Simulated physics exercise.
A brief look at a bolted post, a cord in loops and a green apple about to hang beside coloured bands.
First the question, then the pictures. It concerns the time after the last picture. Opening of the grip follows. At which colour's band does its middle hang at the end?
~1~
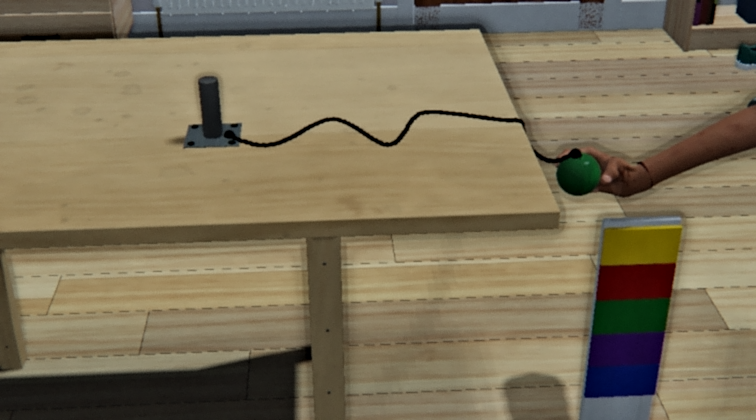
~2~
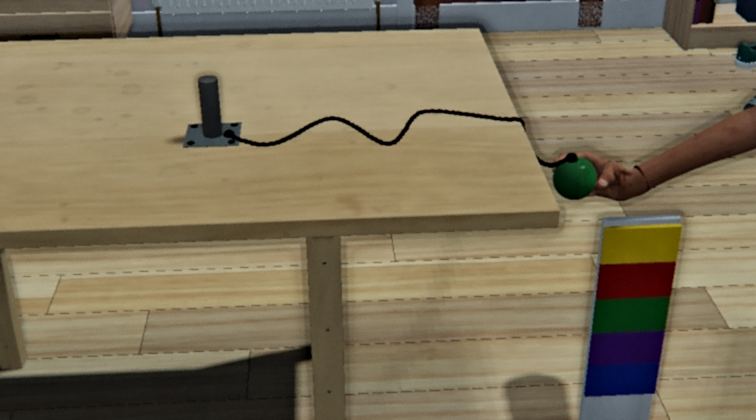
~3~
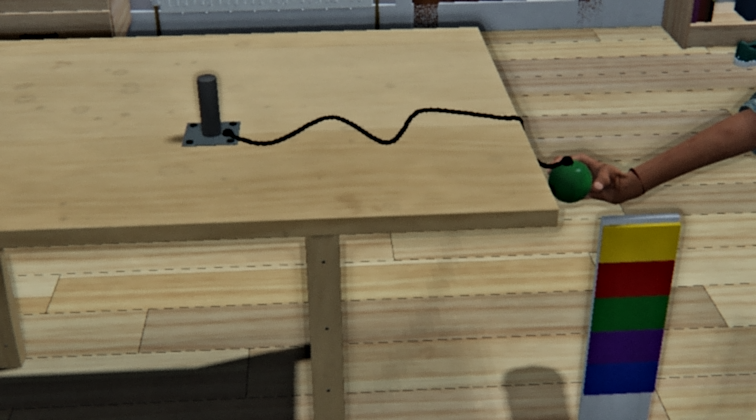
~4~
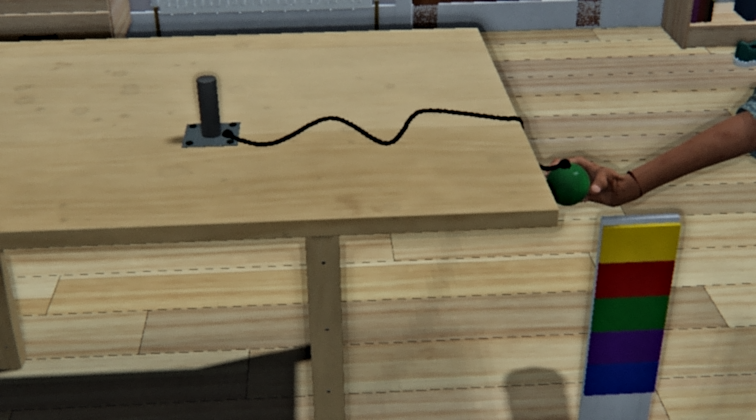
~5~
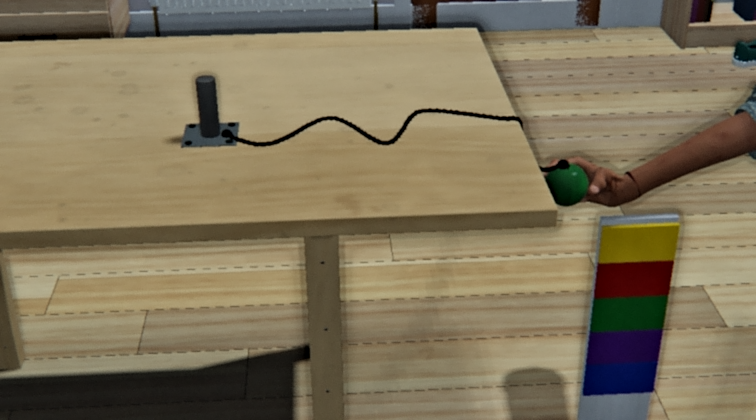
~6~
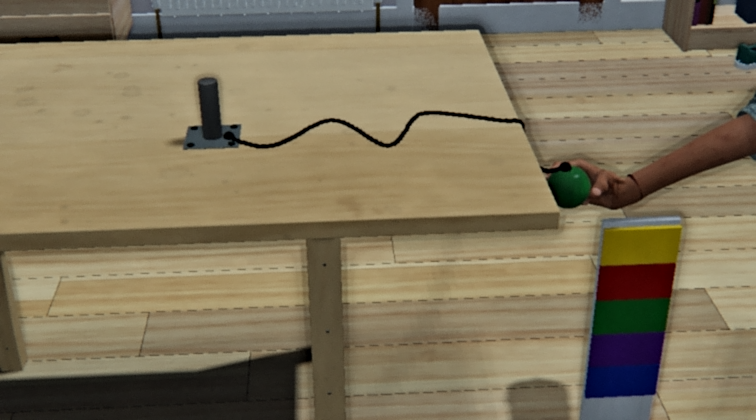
The green band.
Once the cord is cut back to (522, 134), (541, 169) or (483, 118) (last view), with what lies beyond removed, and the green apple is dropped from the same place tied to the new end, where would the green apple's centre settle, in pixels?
Approximate pixels, cut by cut: (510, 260); (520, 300); (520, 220).
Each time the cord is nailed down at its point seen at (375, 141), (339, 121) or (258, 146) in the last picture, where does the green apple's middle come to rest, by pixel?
Try 1: (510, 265); try 2: (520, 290); try 3: (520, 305).
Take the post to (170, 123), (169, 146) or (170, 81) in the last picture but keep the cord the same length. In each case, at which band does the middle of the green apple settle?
Taking each post in turn, it's red, then red, then yellow.
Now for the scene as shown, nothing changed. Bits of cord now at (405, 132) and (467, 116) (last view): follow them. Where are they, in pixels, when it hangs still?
The first moves to (487, 124), the second to (522, 181).
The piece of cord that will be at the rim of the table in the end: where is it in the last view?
The point sits close to (415, 118).
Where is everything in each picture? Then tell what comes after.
In the first frame, green apple (579, 174); yellow (642, 247); red (637, 283); green (632, 317); purple (627, 351); blue (622, 382).
In the second frame, green apple (574, 178); cord through (259, 145) (327, 119) (387, 144) (425, 112) (511, 120).
In the third frame, green apple (570, 181).
In the fourth frame, green apple (567, 184); cord through (258, 145) (326, 119) (386, 144) (424, 111) (509, 119).
In the fifth frame, green apple (566, 185).
In the sixth frame, green apple (568, 187); cord through (259, 147) (327, 121) (387, 146) (425, 113) (511, 122).
Early on, apple near (473, 303); level with red.
Midway, apple near (531, 311); level with green.
Finally, apple near (517, 312); level with green. Its middle rests at the green band.
